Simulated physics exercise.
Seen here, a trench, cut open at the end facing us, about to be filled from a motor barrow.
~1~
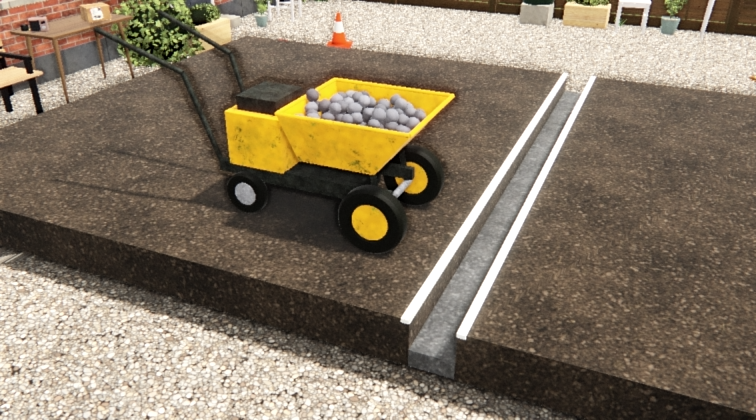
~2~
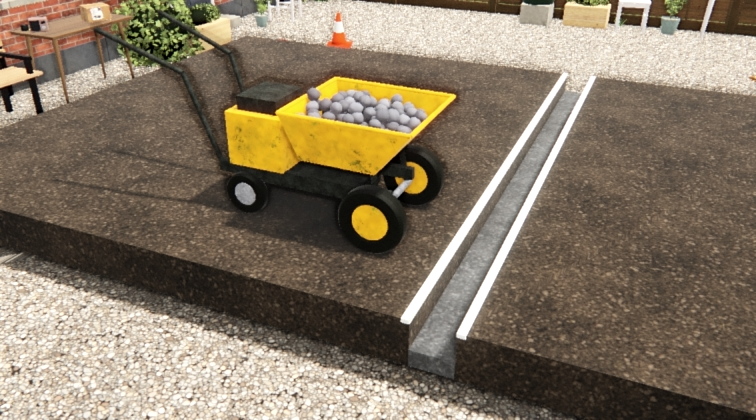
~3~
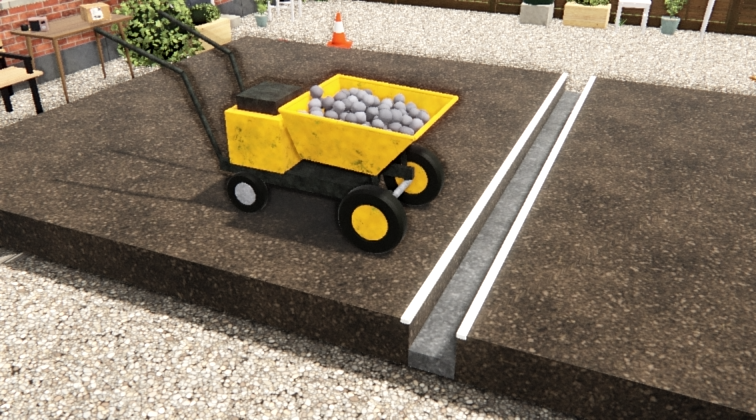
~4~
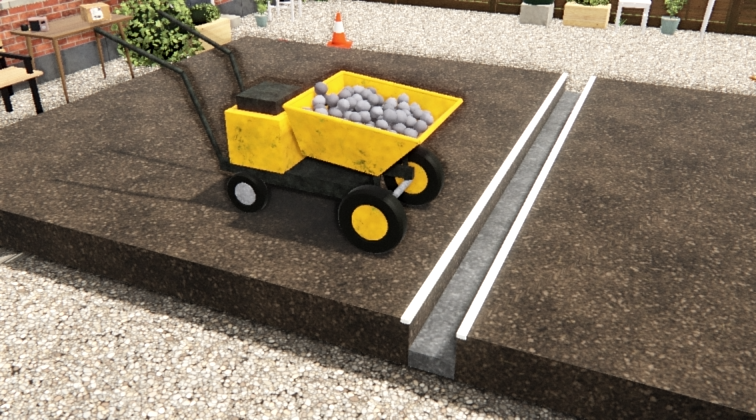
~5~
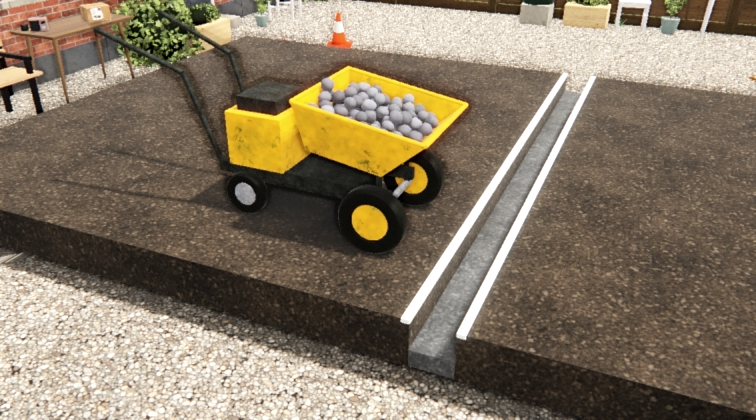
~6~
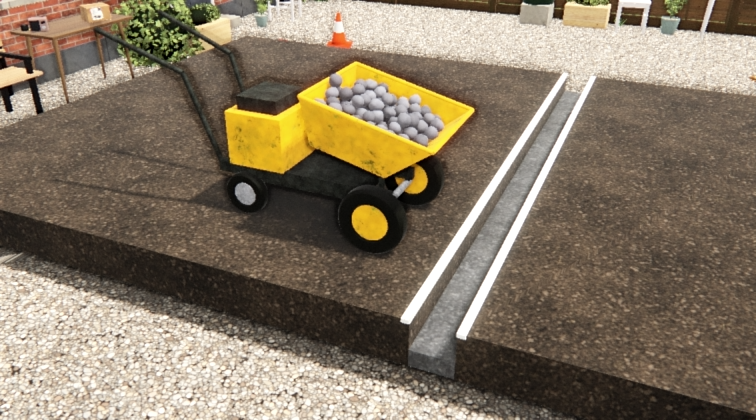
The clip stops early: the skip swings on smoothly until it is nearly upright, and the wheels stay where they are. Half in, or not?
It catches less than half.
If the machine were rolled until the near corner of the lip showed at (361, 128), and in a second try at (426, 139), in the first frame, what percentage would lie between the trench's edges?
In turn 70 and 0 in a hundred.
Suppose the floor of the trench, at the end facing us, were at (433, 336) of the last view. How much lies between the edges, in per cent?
About 20 per cent.
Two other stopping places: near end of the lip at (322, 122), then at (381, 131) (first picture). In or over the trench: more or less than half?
The first try: Less than half. The second: The larger part.
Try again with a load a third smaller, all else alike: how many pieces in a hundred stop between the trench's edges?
It comes to 40 per cent or so.
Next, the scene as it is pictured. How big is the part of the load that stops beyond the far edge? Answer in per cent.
Roughly 60 in a hundred.
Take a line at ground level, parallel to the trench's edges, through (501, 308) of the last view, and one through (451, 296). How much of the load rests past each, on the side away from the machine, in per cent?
About 40 and 80 per cent.
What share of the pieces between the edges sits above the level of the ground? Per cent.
Some 10 per cent.
Soon after the last picture, skip tipped steeply; all in the skip.
A little later, skip tipped steeply; nearly all in the skip; a stray few in or heaped over the trench; a small part beyond it; a stray few falling.
Later still, skip tipped right over; about a quarter in the skip; a small part in or heaped over the trench; about two thirds beyond it.
By the end, skip tipped right over; about a quarter in the skip; about a quarter in or heaped over the trench; about two thirds beyond it.
